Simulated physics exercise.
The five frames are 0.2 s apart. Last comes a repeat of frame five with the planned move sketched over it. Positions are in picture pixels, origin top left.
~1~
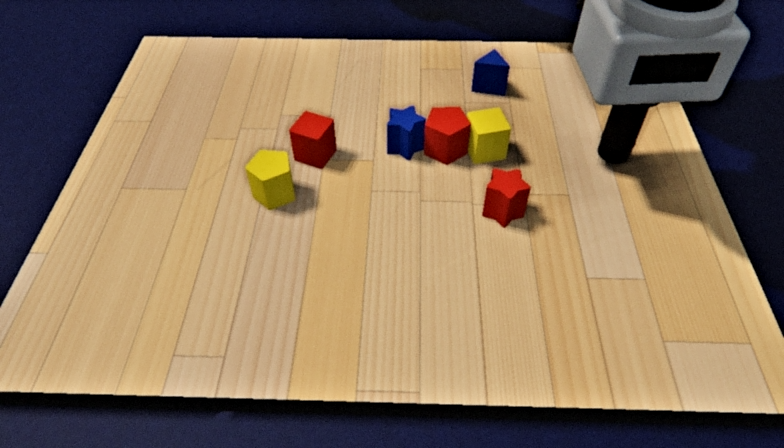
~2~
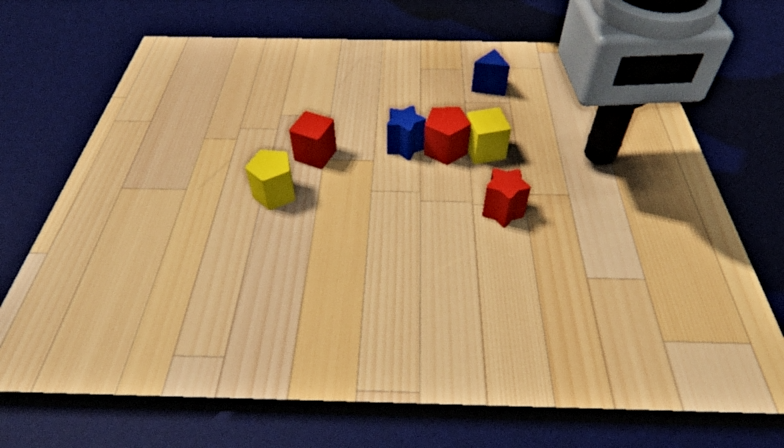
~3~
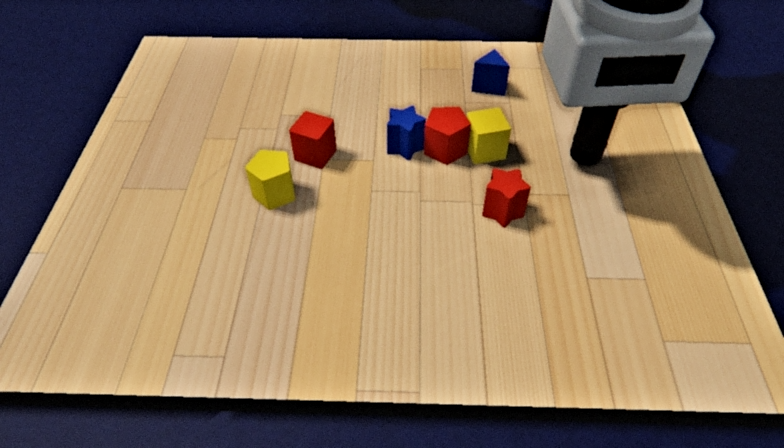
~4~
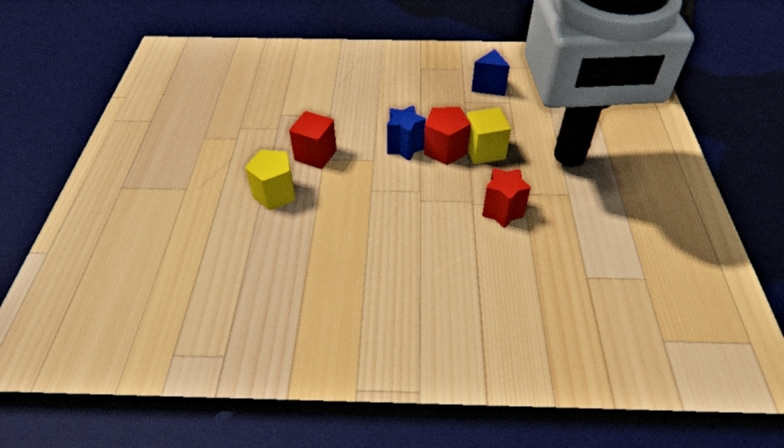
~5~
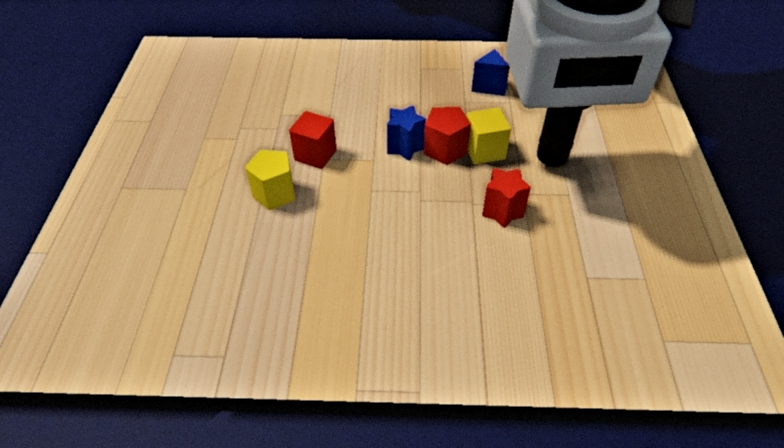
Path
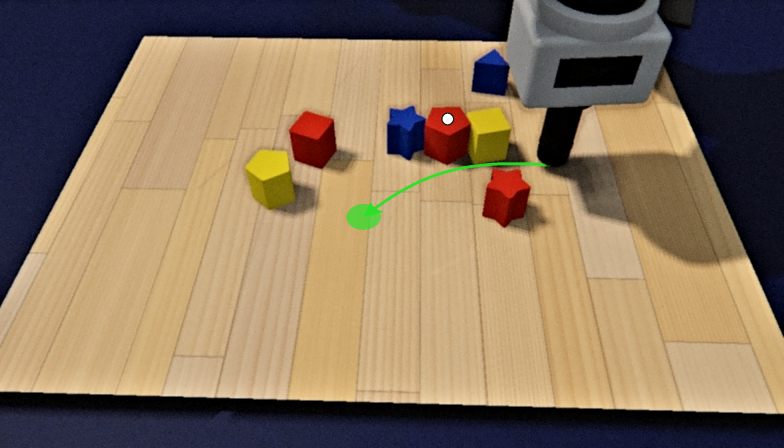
A gray robot arm with a black peg slides left toward the still, colored blocks.
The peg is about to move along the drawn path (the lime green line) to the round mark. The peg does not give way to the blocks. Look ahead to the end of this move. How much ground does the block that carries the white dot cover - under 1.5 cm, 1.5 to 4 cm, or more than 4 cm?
The shift is from 1.5 to 4 cm.
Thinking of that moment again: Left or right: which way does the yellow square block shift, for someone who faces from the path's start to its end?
It is displaced to the right.
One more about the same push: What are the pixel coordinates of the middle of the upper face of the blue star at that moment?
I'd say the blue star ends with its top centre at (385, 116).
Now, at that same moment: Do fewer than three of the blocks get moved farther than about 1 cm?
No - that is not the case.
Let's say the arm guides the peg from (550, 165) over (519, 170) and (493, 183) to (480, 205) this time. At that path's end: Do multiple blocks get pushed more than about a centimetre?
I expect not.
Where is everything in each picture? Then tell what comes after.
Peg tip (613, 154); block tops, blue star (405, 117); red pentagon (448, 119); yellow square block (489, 120); red star (508, 181), in the first picture.
Peg (600, 155); blocks unchanged, in the second picture.
Peg (585, 156); blocks unchanged, in the third picture.
Peg (569, 157); blocks unchanged, in the fourth picture.
Peg (552, 157); blue star (405, 117); red pentagon (448, 119); yellow square block (489, 120); red star (508, 181), in the fifth picture.
Path on the board, from (550, 165) through (482, 165) and (418, 182) to (364, 217); the dot is on the red pentagon.
What follows on the original path. One third of the way, peg (482, 157); blue star (385, 116); red pentagon (424, 111), turned 30° anticlockwise; yellow square block (468, 113), turned 60° clockwise.
Two thirds of the way, peg (418, 175); blue star (385, 116); red pentagon (422, 109), turned 40° anticlockwise; yellow square block (465, 113), turned 80° clockwise.
At the end, peg (363, 209); blue star (385, 116); red pentagon (422, 109), turned 40° anticlockwise; yellow square block (465, 113), turned 80° clockwise; red star in place.
